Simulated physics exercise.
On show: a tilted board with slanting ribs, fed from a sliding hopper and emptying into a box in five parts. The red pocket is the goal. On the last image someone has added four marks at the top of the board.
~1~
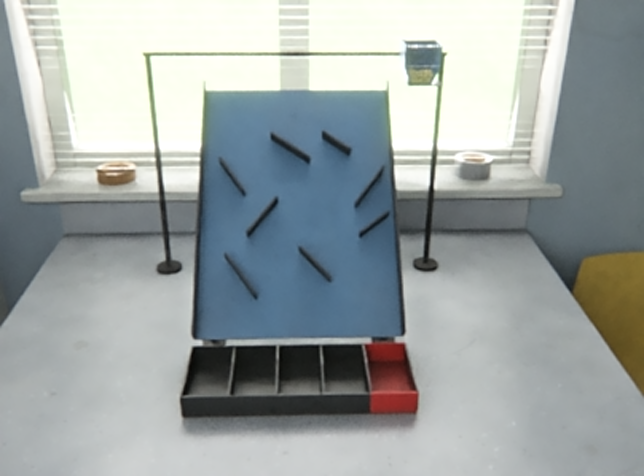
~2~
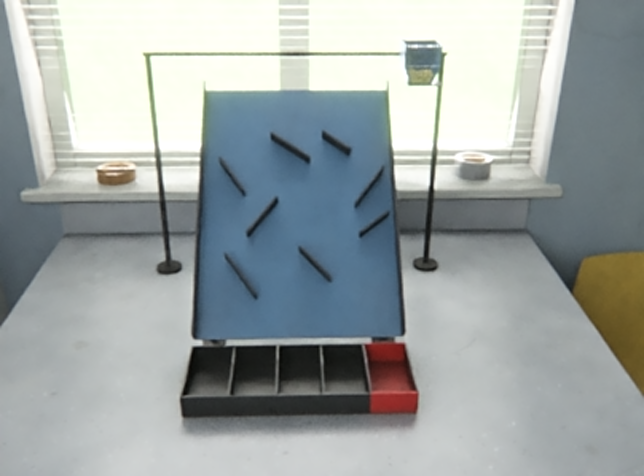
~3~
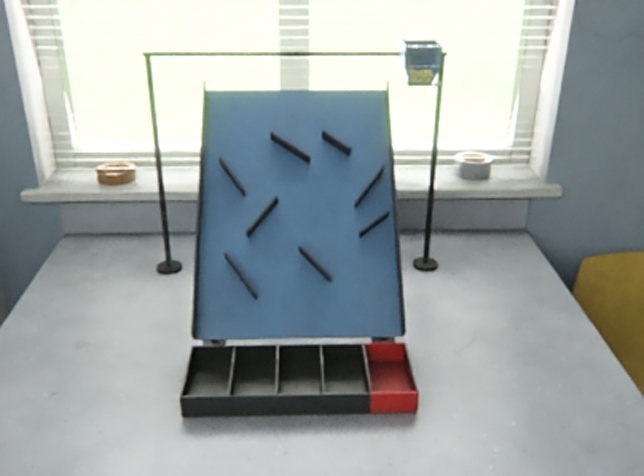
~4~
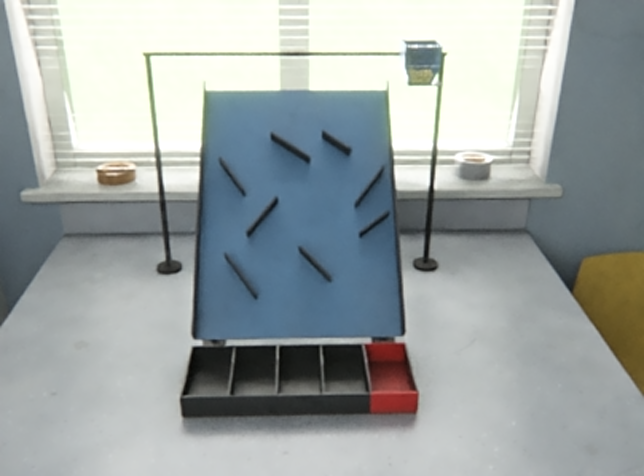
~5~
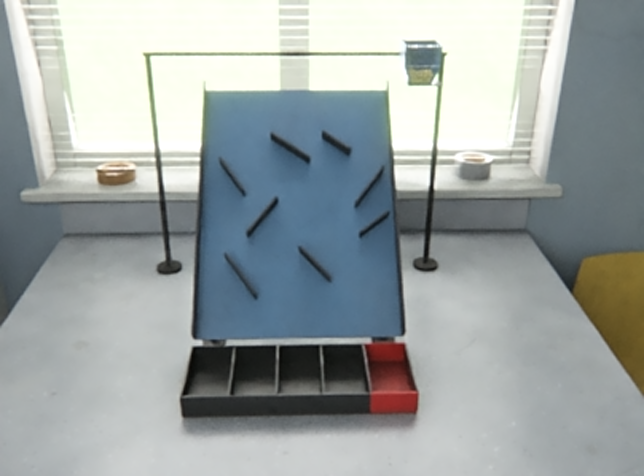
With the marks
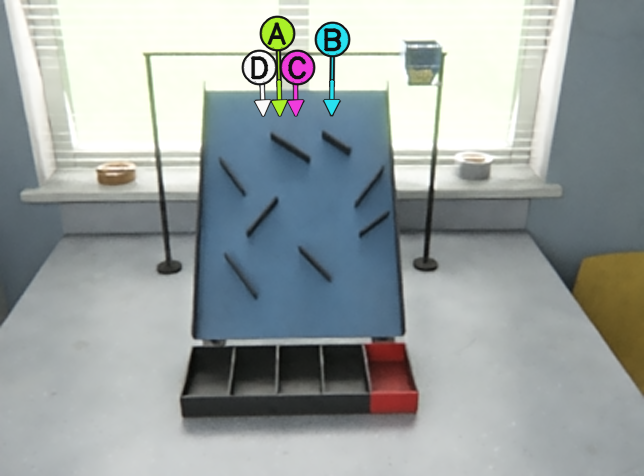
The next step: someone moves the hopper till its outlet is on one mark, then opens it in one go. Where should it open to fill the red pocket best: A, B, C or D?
B is best.
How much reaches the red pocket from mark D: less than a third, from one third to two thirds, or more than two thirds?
Less than a third.
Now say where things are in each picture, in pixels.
Hopper (419, 78), soya beans, door shut, in the first frame.
Ribs (271, 132) to (310, 157), (322, 131) to (351, 149), (219, 157) to (244, 190), in the second frame.
Ribs (356, 202) to (384, 166), (247, 232) to (277, 196), (360, 232) to (389, 211), in the third frame.
Ribs (225, 252) to (256, 295), (300, 246) to (331, 278), in the fourth frame.
Red pocket (394, 401), number 5 of 5 from the left, in the fifth frame.
On the marked copy, mark A meets the board at (279, 110); mark B meets the board at (331, 109); mark C meets the board at (295, 110); mark D meets the board at (263, 110).
Choosing A, roughly a quarter in the red pocket, the larger part in other pockets, just a few outside the box.
Choosing B, roughly half in the red pocket, roughly half in other pockets.
Choosing C, roughly a quarter in the red pocket, roughly two thirds in other pockets, about a tenth outside the box.
Choosing D, roughly a quarter in the red pocket, the larger part in other pockets.
